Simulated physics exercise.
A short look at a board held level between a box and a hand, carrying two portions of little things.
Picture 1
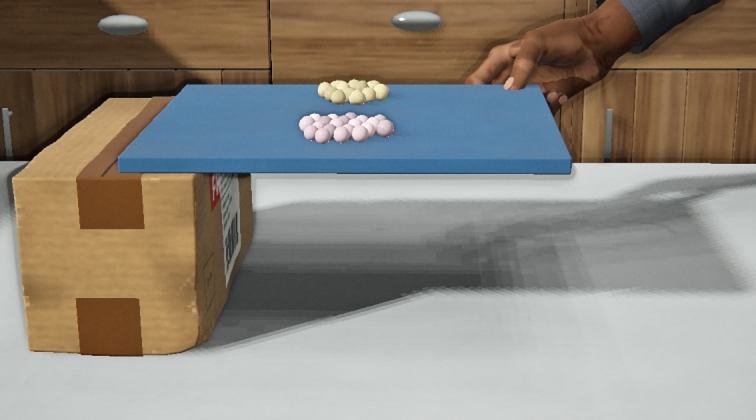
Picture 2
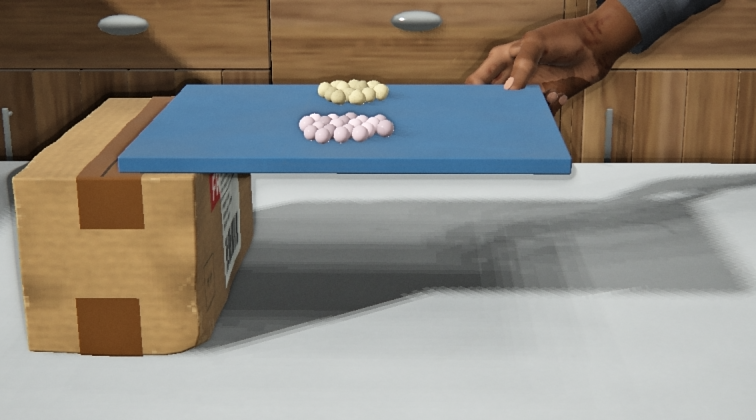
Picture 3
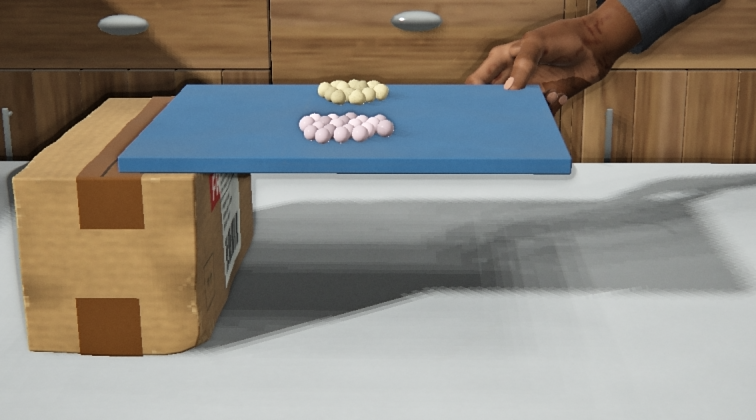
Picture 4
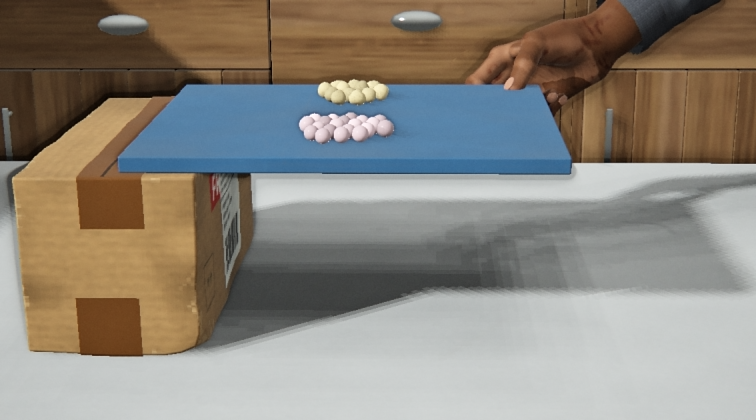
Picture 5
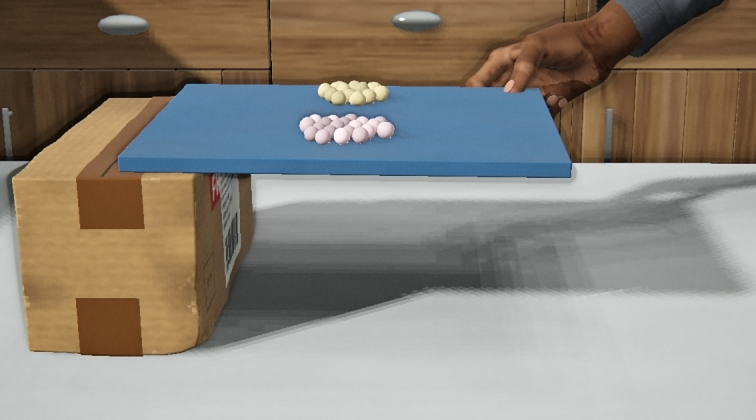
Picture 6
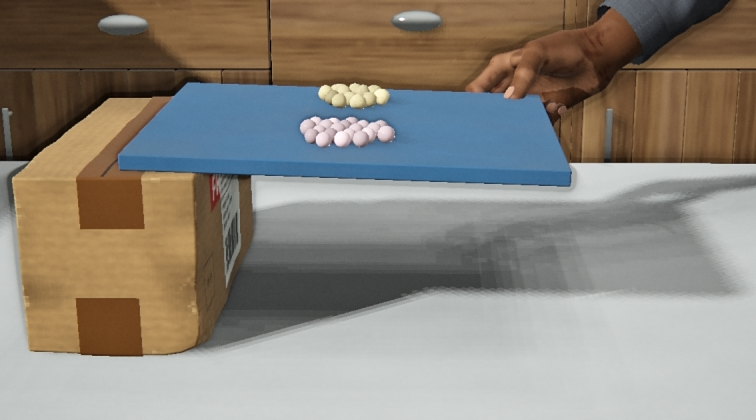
The footage shows a blue board resting on a cardboard box at left and held by a hand at right, carrying clusters of small pink and yellow balls. After staying level, its right end lowers very slightly.
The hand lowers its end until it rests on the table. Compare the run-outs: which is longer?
Farther out at the end: The near one.
Then, 0.34 s on from there, board sloping at 11°; near batch the whole lot still on the board; far batch the whole lot still on the board.
Then, 0.77 s on from there, board sloping at 23°; near batch mostly less than half a board's length out; far batch the bulk still on the board.
Then, 1.23 s on from there, board resting at 31°; near batch mostly up to a board's length out; far batch mostly less than half a board's length out.
In the end, board resting at 31°; near batch mostly one to two board lengths out, near a third gone off the table; far batch mostly less than half a board's length out; the near batch has gone farther.
